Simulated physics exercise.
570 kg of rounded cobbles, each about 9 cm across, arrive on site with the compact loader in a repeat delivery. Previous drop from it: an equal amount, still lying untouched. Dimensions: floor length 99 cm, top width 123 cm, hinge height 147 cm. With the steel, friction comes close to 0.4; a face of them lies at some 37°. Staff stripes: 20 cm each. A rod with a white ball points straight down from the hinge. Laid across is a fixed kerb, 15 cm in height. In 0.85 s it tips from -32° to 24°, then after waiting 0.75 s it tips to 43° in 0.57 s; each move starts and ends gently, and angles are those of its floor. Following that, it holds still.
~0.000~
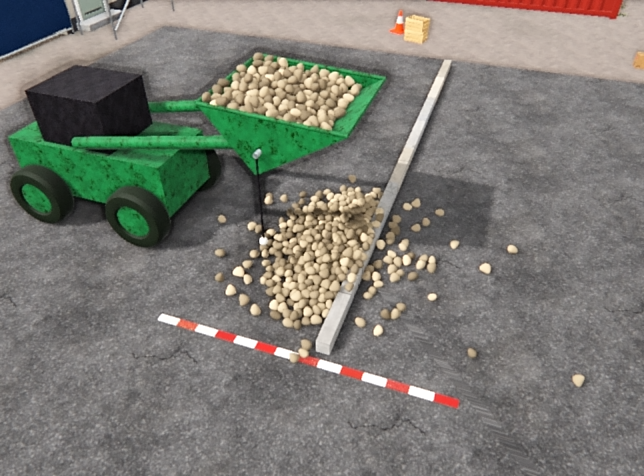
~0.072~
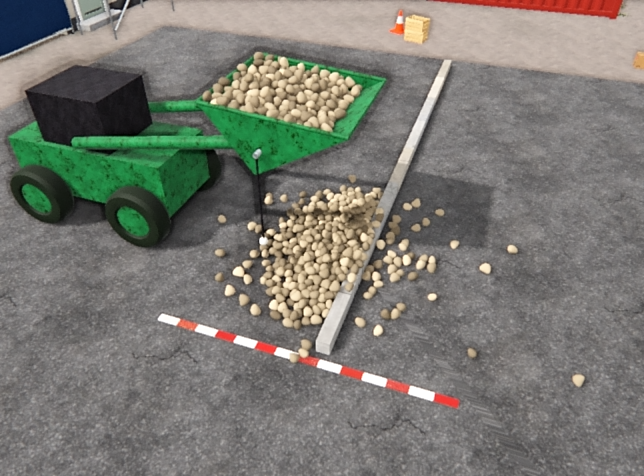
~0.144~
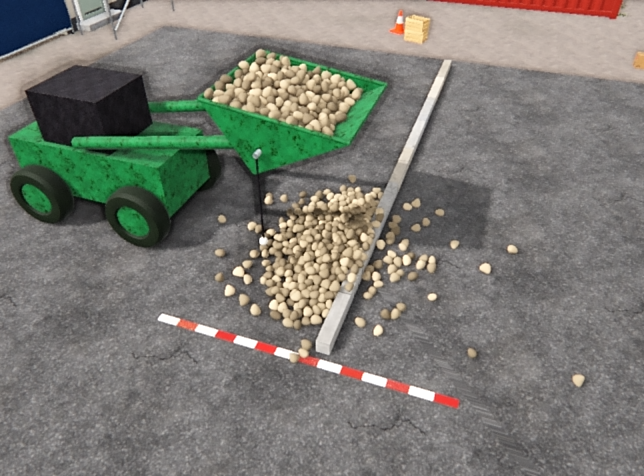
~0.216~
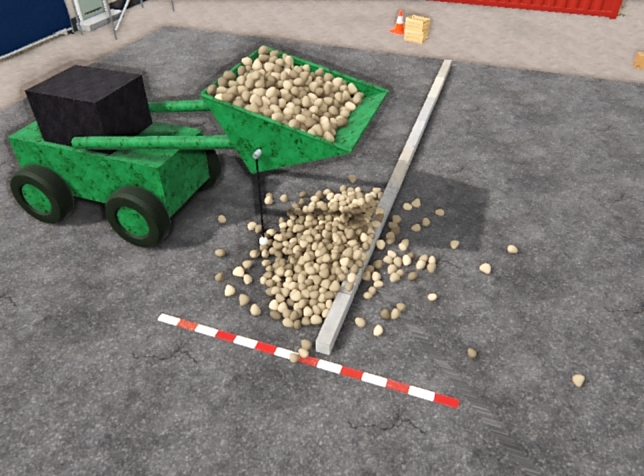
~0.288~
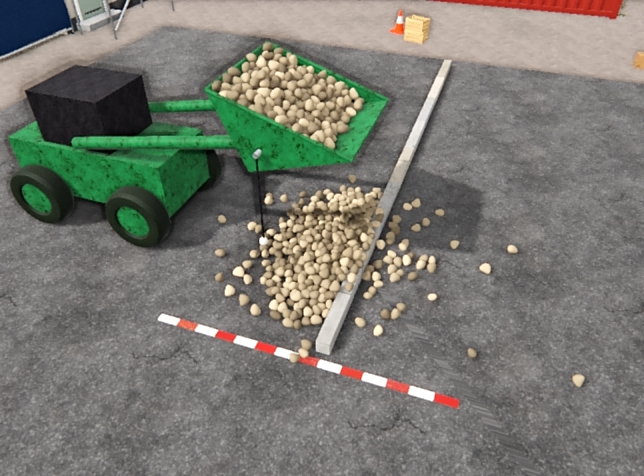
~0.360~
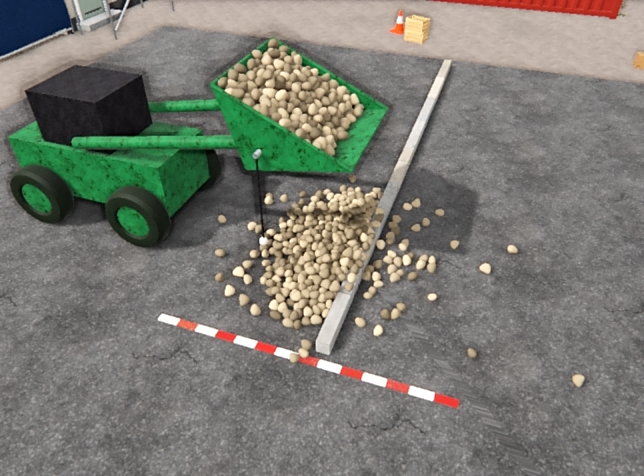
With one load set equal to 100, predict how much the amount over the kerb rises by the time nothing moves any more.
It rises by roughly 90 percent.
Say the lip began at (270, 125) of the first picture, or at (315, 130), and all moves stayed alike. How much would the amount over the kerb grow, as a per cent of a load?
Case one about 20 %, case two about 65 %.
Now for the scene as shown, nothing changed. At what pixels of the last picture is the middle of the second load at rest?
Their centre rests close to (404, 258).
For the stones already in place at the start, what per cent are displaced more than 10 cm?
About 5 per cent.
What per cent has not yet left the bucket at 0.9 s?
It holds some 95 percent.
After 0.6 s the floor is at 15°; in per cent of one load, 100 in the bucket, 92 on this side of the kerb, 8 over the kerb; the foremost stones are at (473, 286).
After 0.9 s the floor is at 24°; in per cent of one load, 94 in the bucket, 98 on this side of the kerb, 9 over the kerb; the foremost stones are at (473, 286).
After 2.6 s the floor is at 43°; in per cent of one load, 0 in the bucket, 103 on this side of the kerb, 97 over the kerb; the foremost stones are at (529, 293).
After 5.3 s the floor is at 43°; in per cent of one load, 0 in the bucket, 102 on this side of the kerb, 98 over the kerb; the foremost stones are at (529, 293). Net gain over the kerb, 90.
